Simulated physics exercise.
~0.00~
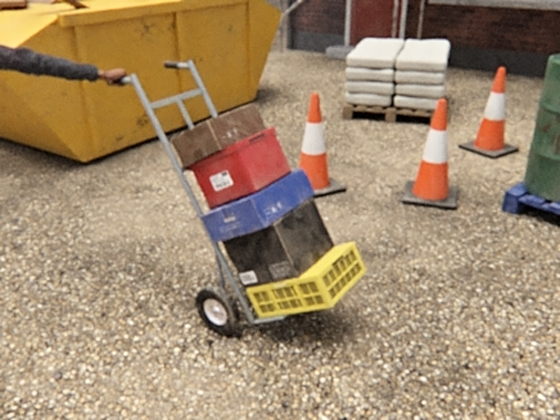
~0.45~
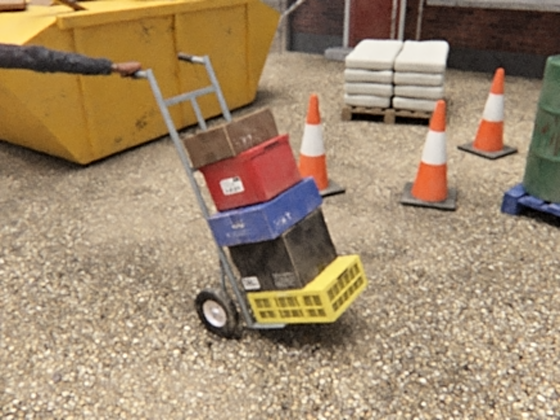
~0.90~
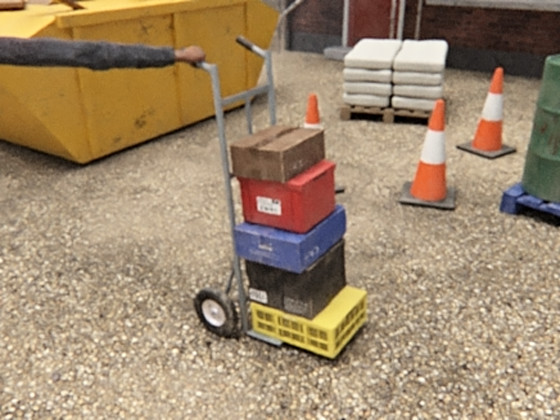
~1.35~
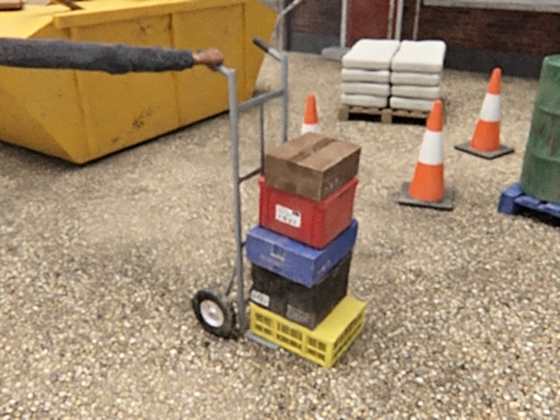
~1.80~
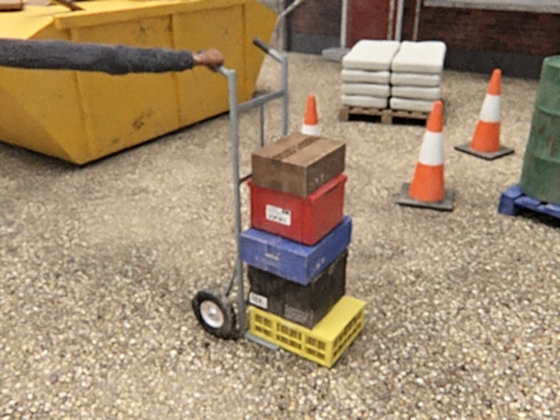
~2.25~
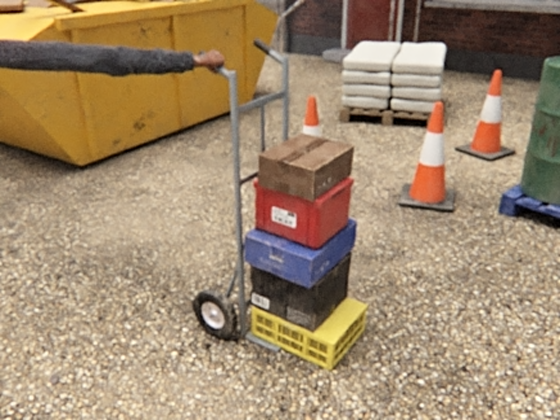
On a gravel yard seen from slightly above, with a gently swaying view, a grey sack truck leans back to the left, gripped by a hand on an outstretched arm. It carries a yellow crate at the bottom, then a black box, a blue parcel, a red tote and a brown box on top. A yellow skip stands behind at left, with orange cones, pale sacks and a green drum at right. The arm pushes the truck upright, swinging the stack rightward until it stops. The upper boxes lurch right, rock back left and settle slightly offset, all still stacked.
